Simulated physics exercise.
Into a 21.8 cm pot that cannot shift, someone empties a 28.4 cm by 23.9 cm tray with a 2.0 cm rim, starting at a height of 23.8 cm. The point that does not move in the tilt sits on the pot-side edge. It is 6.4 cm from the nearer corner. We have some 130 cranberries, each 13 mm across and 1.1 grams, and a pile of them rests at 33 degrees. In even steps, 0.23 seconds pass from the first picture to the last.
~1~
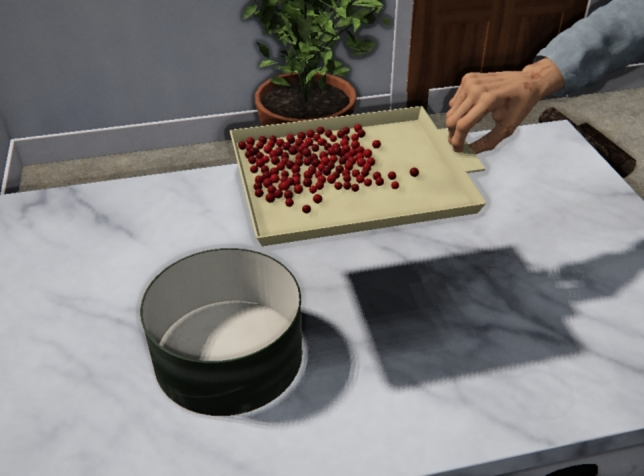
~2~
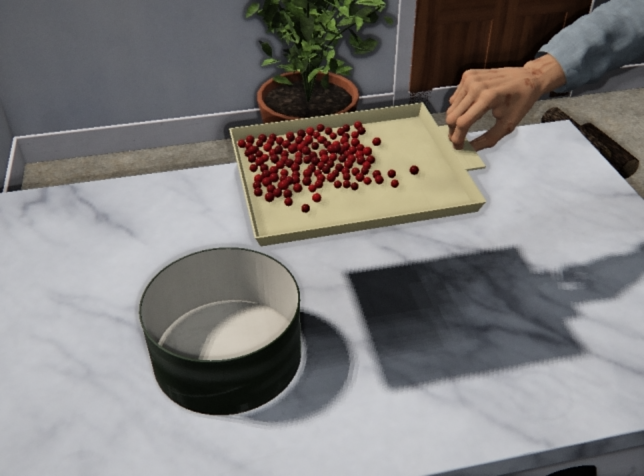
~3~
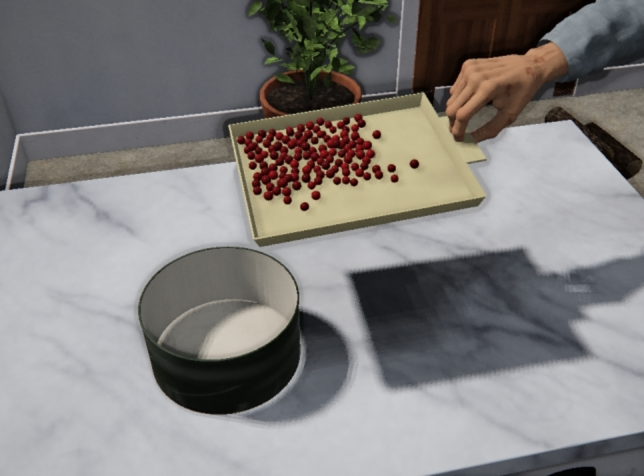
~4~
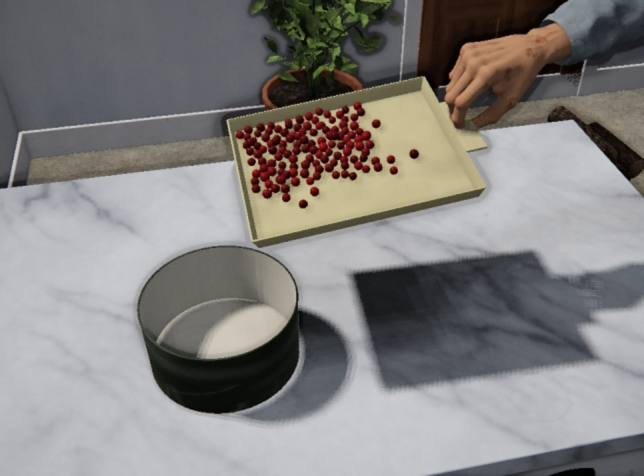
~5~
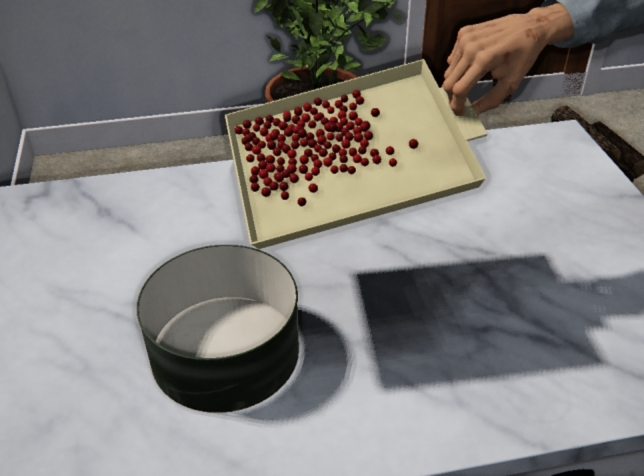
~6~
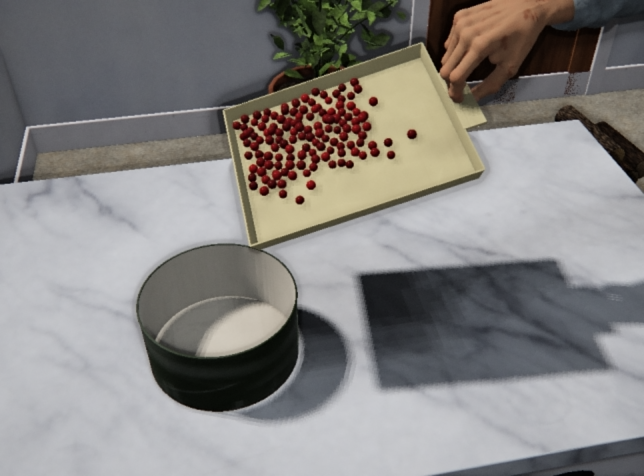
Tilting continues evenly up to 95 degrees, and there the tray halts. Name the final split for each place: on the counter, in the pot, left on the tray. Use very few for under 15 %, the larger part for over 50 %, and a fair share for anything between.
Counter: Very few, pot: The larger part, left on the tray: Very few.
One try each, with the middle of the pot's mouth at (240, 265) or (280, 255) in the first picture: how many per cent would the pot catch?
That gives roughly 35 per cent and then 0 per cent.
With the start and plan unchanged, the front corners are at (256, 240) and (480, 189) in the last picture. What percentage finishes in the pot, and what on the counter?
Pot 85 % / counter 15 %.
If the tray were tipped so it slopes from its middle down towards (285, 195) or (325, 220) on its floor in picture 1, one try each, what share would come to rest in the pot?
Near 85 and 70 per cent, in that order.
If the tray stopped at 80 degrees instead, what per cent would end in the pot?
It would land at about 95 percent.
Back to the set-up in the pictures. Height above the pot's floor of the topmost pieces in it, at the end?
Roughly 3.0 cm up.
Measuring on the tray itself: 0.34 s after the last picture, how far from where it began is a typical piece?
It has moved some 8 cm from its start.
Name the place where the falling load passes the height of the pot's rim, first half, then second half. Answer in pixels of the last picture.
It passes about (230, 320) first and (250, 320) afterwards.
Then, 0.34 s after the last picture, tilt 56 degrees; the tray holds 100 %, the pot 0 %.
Then, 0.57 s after the last picture, tilt 81 degrees; the tray holds 70 %, the pot 10 %.
Then, 0.91 s after the last picture, tilt 95 degrees; the tray holds 5 %, the pot 90 %.
In the end, counter 0 %, pot 100 %, tray 0 %.
